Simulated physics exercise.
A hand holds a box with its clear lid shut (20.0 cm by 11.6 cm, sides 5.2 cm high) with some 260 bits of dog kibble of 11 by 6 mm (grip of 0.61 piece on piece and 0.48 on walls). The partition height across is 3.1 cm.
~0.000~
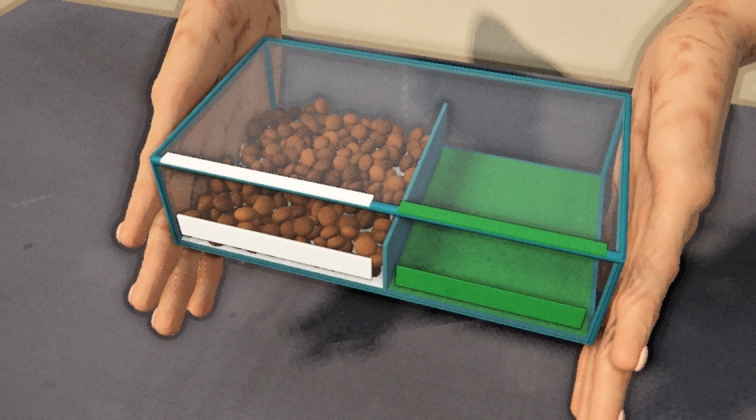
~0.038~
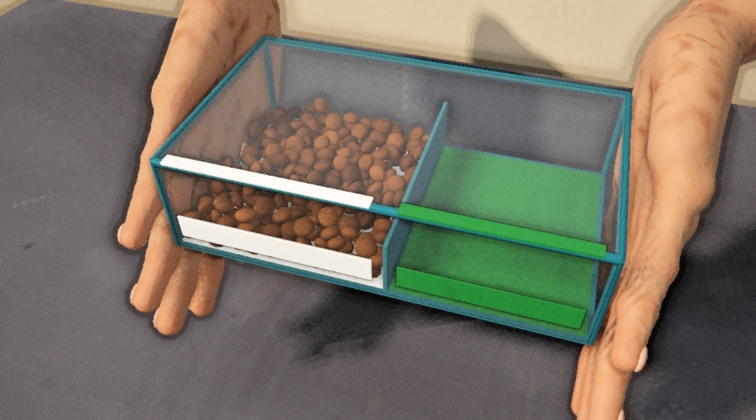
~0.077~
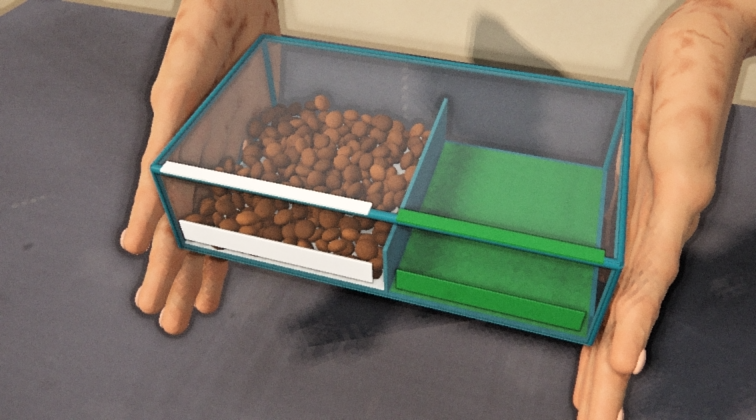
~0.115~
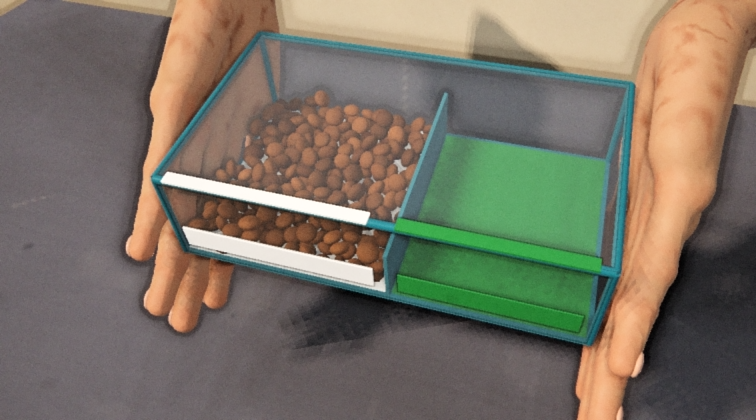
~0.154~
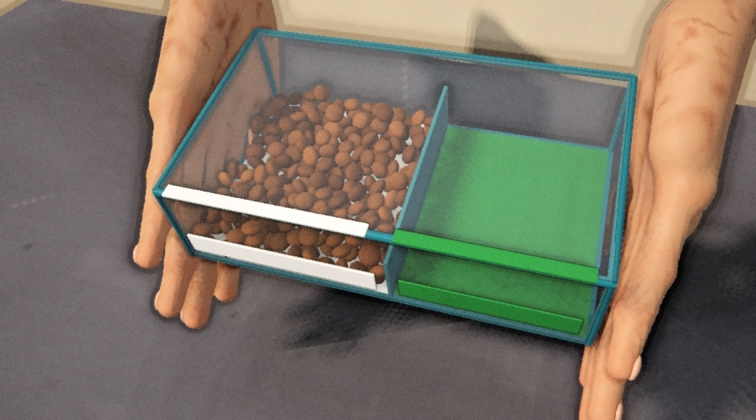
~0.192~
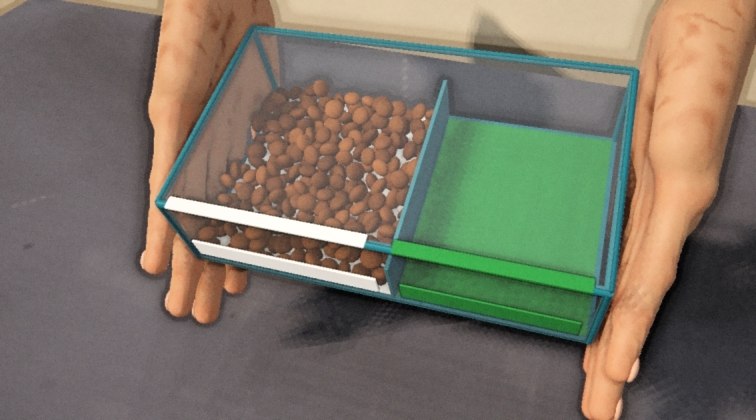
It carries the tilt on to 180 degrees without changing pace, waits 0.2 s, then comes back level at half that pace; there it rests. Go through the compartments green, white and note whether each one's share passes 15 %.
Green compartment stays at or below it, white compartment passes it.
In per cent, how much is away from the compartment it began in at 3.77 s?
Roughly 5 per cent is away from its starting compartment then.
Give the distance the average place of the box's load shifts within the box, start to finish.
From start to finish it ends up roughly 3.5 cm away.
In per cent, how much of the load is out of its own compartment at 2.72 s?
Around 0 %.
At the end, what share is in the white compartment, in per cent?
It works out to around 95 per cent.
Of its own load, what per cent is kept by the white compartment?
Roughly 100 percent.
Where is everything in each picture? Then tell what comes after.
The first frame shows box at (367, 214); tilt 0 degrees; white 100 %.
The second frame shows box at (367, 216); tilt 1 degrees.
The third frame shows box at (366, 221); tilt 3 degrees.
The fourth frame shows box at (365, 230); tilt 7 degrees; low side front.
The fifth frame shows box at (364, 240); tilt 12 degrees; low side front.
The sixth frame shows box at (364, 249); tilt 17 degrees; low side front; white 100 %. It turns about 130 degrees a second.
After 1.57 s, tilt 180 degrees; white 100 %; middle of all pieces near (365, 119).
Then, at 2.72 s, tilt 119 degrees; white 100 %; middle of all pieces near (341, 192).
Then, at 3.77 s, tilt 52 degrees; green 5 %, white 95 %; middle of all pieces near (305, 232).
Then, at 4.78 s, tilt 0 degrees; green 5 %, white 95 %; middle of all pieces near (288, 207).
By 5.5 s all is still; green 5 %, white 95 %.
